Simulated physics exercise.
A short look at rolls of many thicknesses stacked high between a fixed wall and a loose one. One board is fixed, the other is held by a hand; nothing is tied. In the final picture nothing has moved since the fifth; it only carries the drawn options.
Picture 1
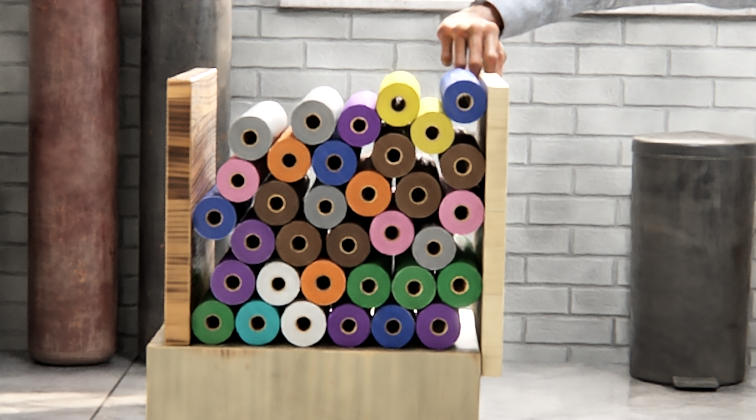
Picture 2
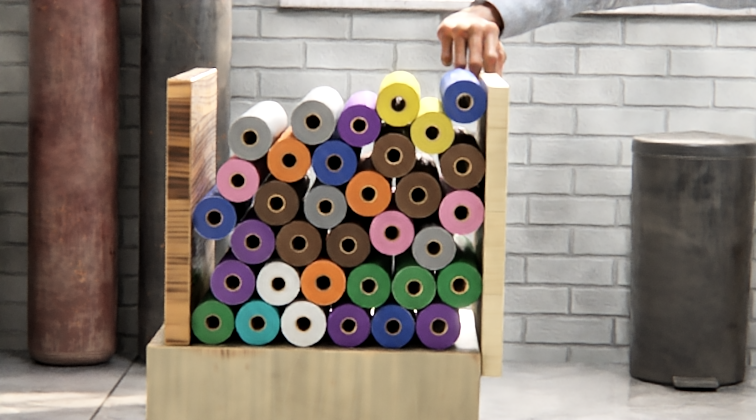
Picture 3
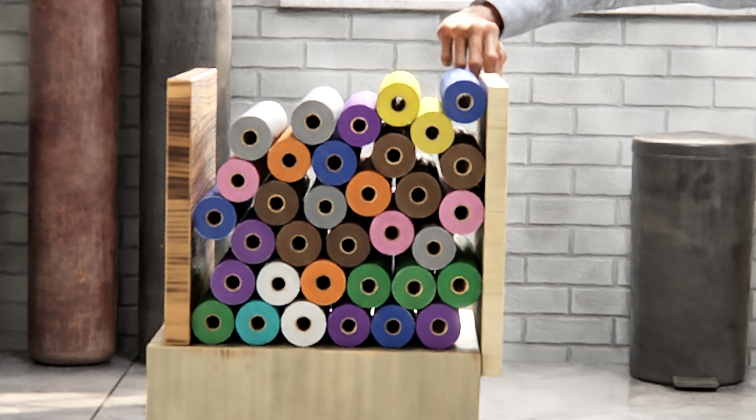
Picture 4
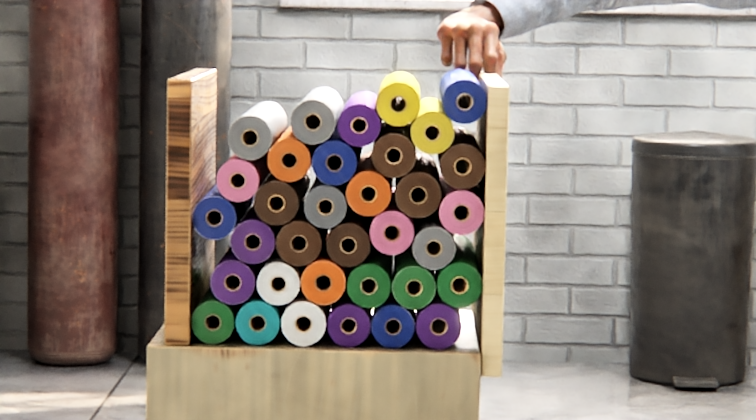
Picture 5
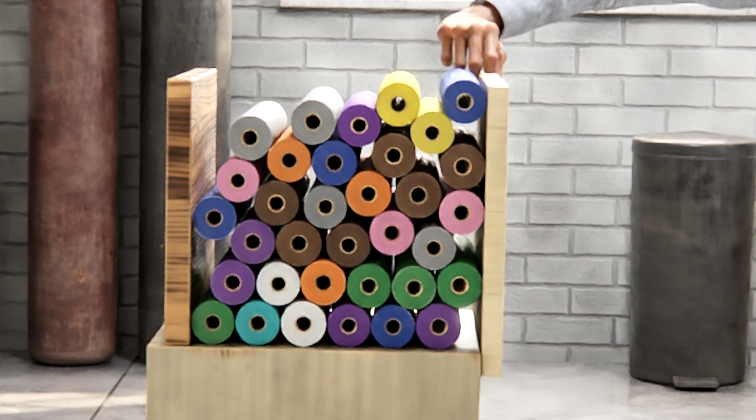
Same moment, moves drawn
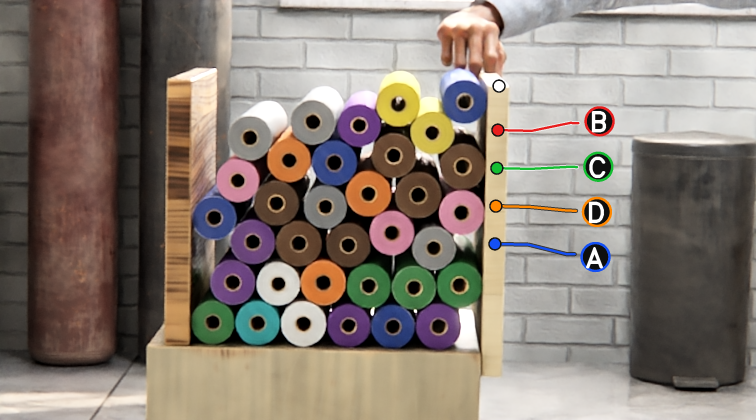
In front of a white brick wall, colourful rolls sat stacked between two wooden side boards on a wooden base, while a hand held the top of the right board and nothing visibly moved.
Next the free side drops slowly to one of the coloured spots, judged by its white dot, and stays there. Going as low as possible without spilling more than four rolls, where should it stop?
The answer is mark A.
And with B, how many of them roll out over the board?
The count is none.
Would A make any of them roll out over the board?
At A: Yes.
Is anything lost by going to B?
No.
On the copy, A at (495, 244); B at (498, 130); C at (497, 168); D at (496, 206); the white dot at (499, 86).
On A. First, top of the board (486, 158).
Then, top of the board (484, 240).
Finally, top of the board (484, 242), four out over the board.
By contrast, B none out over the board; C one out over the board; D four out over the board.
